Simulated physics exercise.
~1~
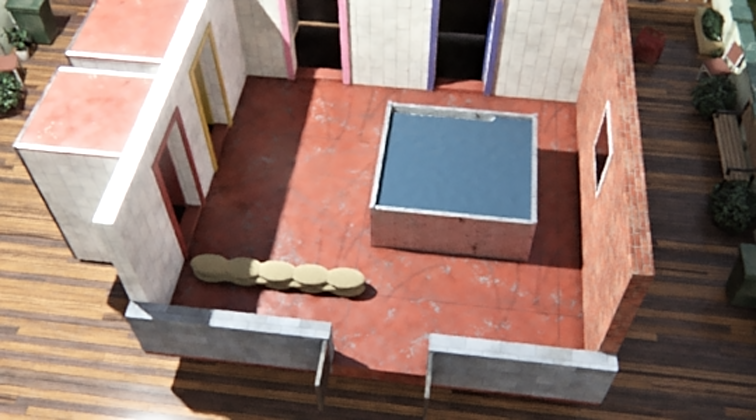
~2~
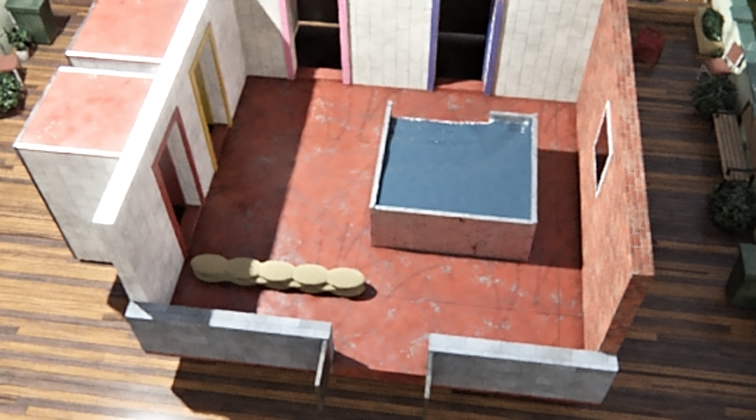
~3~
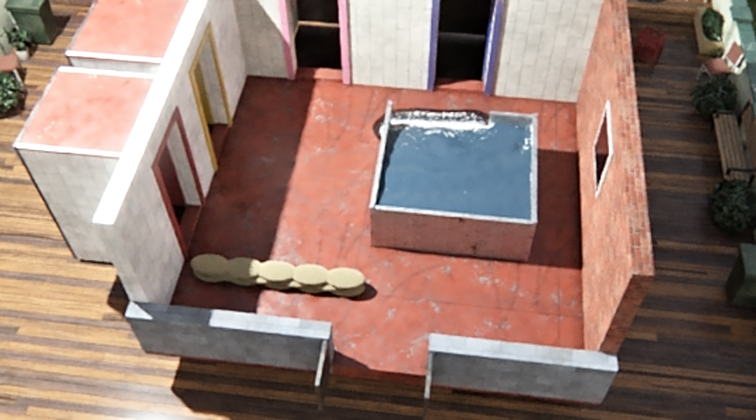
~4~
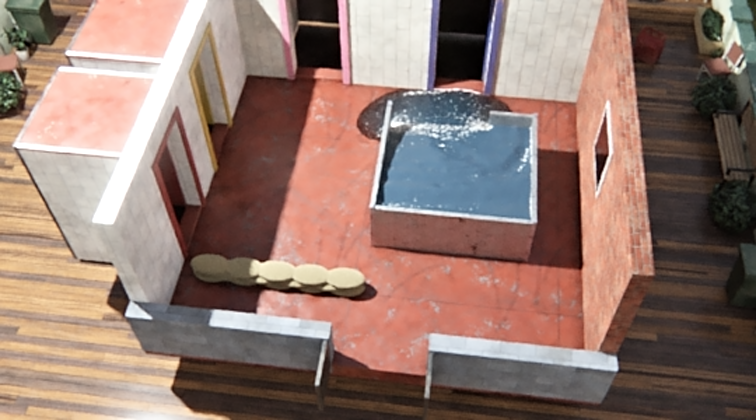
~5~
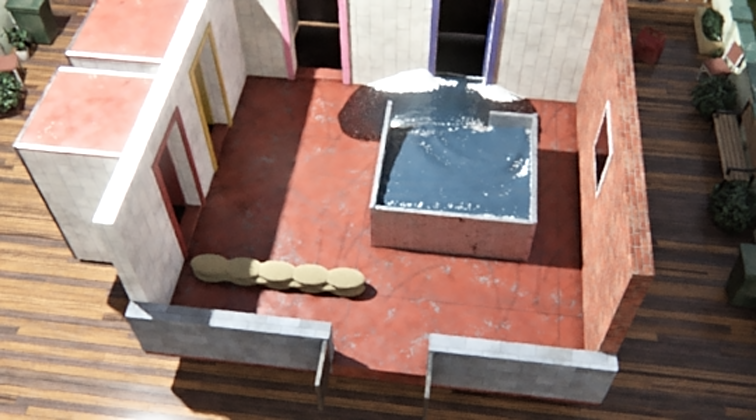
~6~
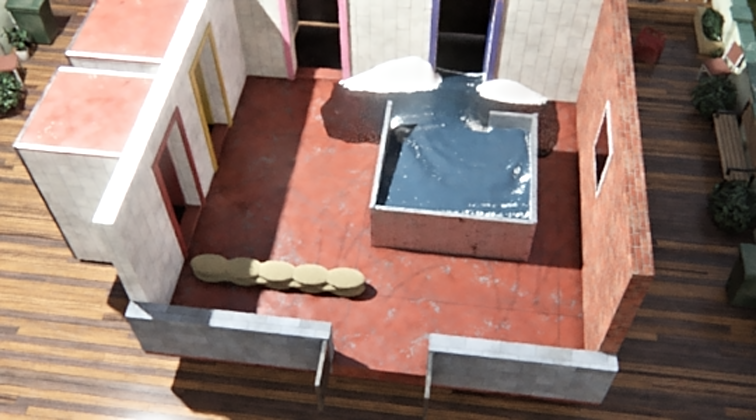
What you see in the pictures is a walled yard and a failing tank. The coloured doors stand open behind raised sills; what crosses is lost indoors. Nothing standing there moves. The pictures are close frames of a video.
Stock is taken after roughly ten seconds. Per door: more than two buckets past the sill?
Blue door over, red door over, yellow door over, pink door over.
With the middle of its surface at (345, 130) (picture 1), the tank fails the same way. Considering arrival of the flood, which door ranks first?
The pink one, that's the one.
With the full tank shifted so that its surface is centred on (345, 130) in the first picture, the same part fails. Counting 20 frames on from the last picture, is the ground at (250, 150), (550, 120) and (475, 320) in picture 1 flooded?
Spot one is touched, spot two is touched, spot three is not touched.
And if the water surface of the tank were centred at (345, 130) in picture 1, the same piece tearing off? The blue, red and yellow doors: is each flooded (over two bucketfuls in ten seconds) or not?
Blue door stays within it; red door exceeds it; yellow door stays within it.
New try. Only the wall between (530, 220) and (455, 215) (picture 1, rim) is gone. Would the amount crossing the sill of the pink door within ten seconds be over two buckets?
Lab note - pink door breaks the limit.
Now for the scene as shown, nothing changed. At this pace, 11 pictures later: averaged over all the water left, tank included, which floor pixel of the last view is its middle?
Around pixel (422, 156).
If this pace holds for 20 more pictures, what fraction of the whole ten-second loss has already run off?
Roughly 70 %.
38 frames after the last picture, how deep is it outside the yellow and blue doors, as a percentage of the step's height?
The first sits near 120 in a hundred and the second near 170 in a hundred.
A moment on, water covers 20 % of the floor; the blue door far over two buckets in, the red door not reached, the yellow door not reached, the pink door under two buckets in.
Next, water covers 35 % of the floor; the blue door far over two buckets in, the red door not reached, the yellow door wet at the sill, nothing in, the pink door over two buckets in.
Then, water covers 60 % of the floor; the blue door far over two buckets in, the red door wet at the sill, nothing in, the yellow door over two buckets in, the pink door over two buckets in.
Later, water covers 95 % of the floor; the blue door far over two buckets in, the red door over two buckets in, the yellow door over two buckets in, the pink door over two buckets in.
In the end, water covers 95 % of the floor; the blue door far over two buckets in, the red door far over two buckets in, the yellow door over two buckets in, the pink door over two buckets in.
